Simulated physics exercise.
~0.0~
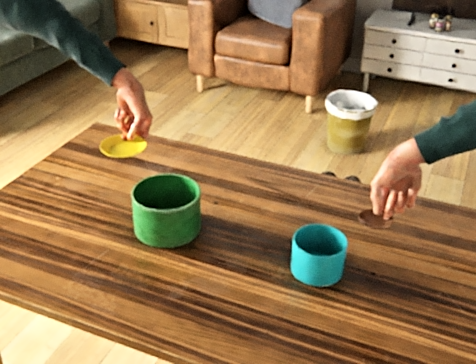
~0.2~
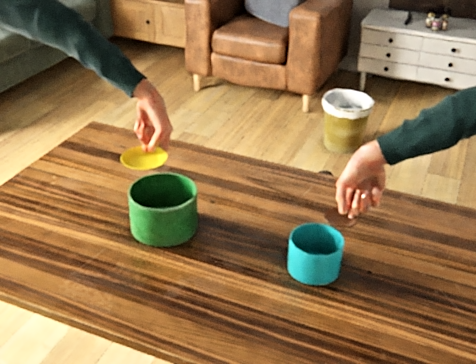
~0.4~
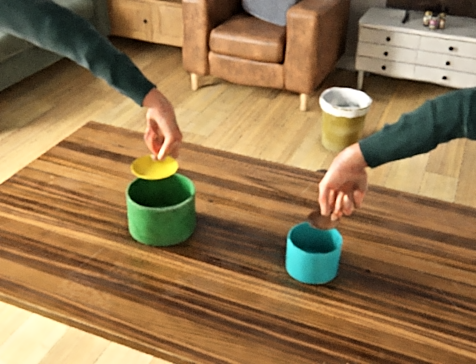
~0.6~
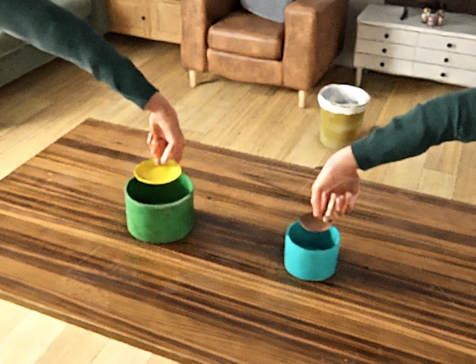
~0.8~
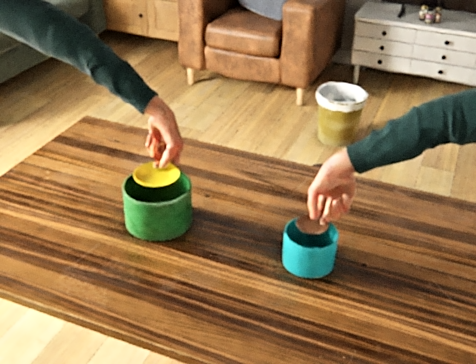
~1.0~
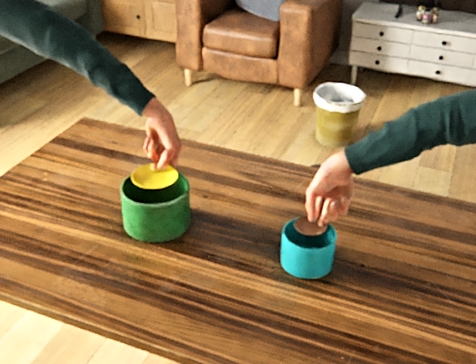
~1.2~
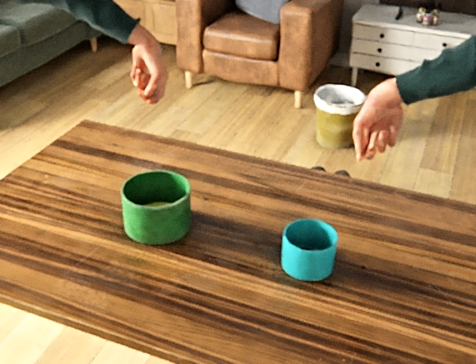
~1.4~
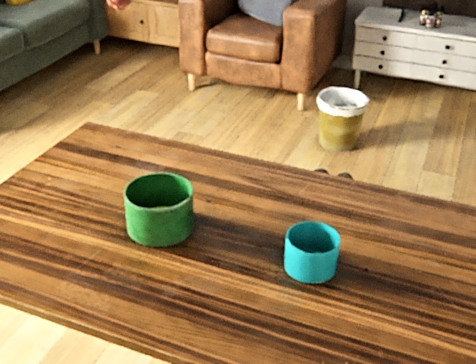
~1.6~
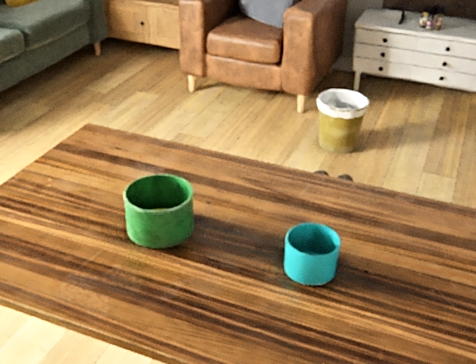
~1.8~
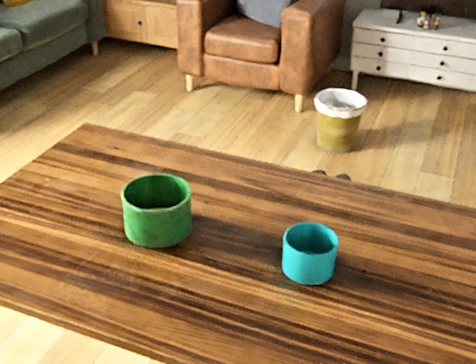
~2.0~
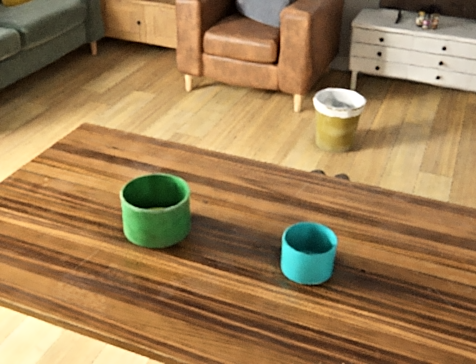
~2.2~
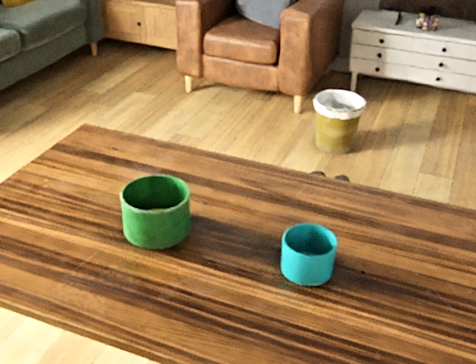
In this clip, two hands lower a yellow disc toward a green container on the left and a brown disc toward a smaller turquoise one on the right, then let go and withdraw as both discs drop inside, leaving the containers standing on the striped wooden table.
